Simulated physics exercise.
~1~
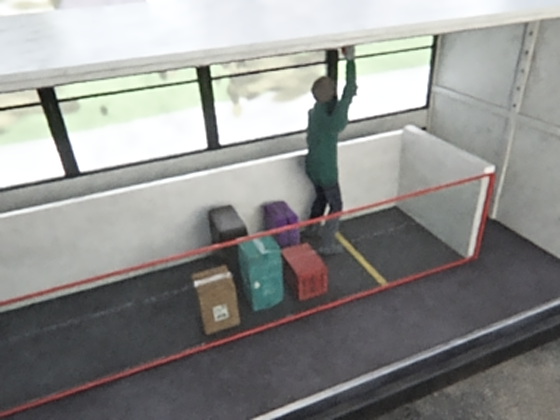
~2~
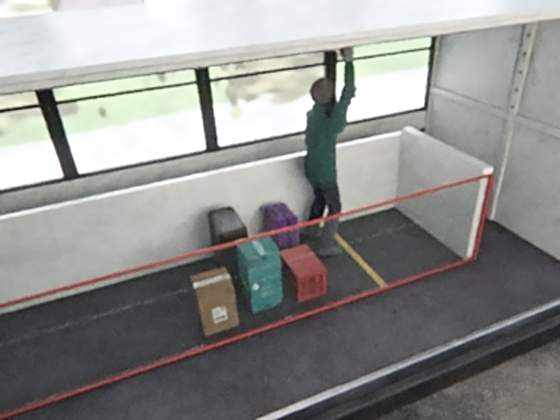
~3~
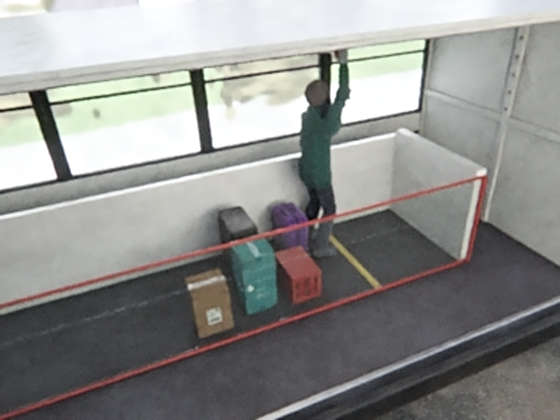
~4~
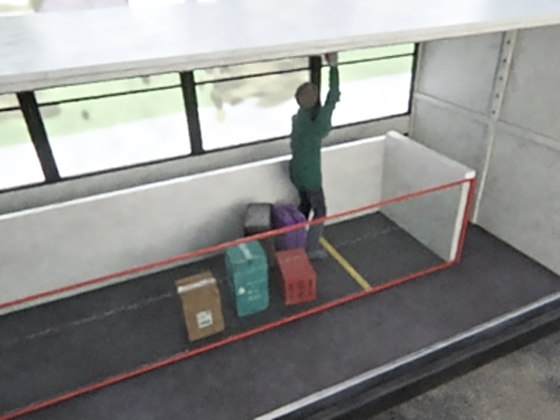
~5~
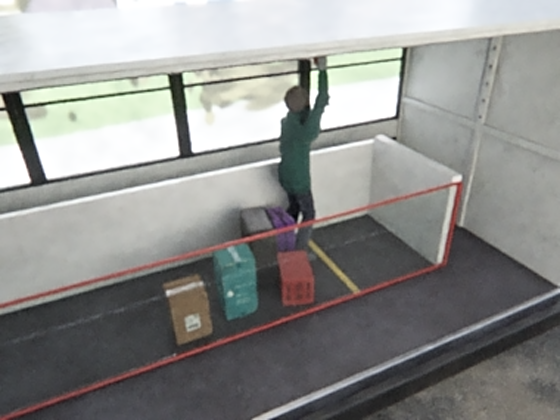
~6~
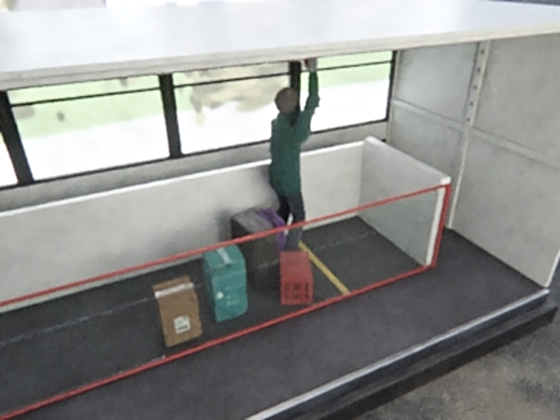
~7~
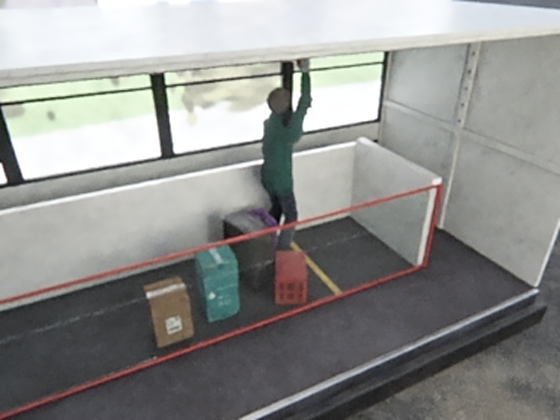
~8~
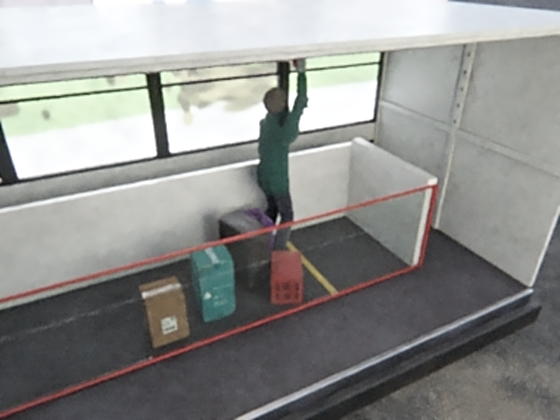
At the start, a person in a green top stands in a bus bay with both arms raised to an overhead hold, beside a black case, a purple case, a teal bag, a brown pack and a red crate. As the bus slows, the black case rolls right, and the purple one shifts slightly the same way. The black case closes in on the purple one, while the red crate slides a little right. The teal bag, brown pack and person stay put as the view pans right. Finally, the black and purple cases settle close together, upright, and all the luggage rests short of the yellow line.
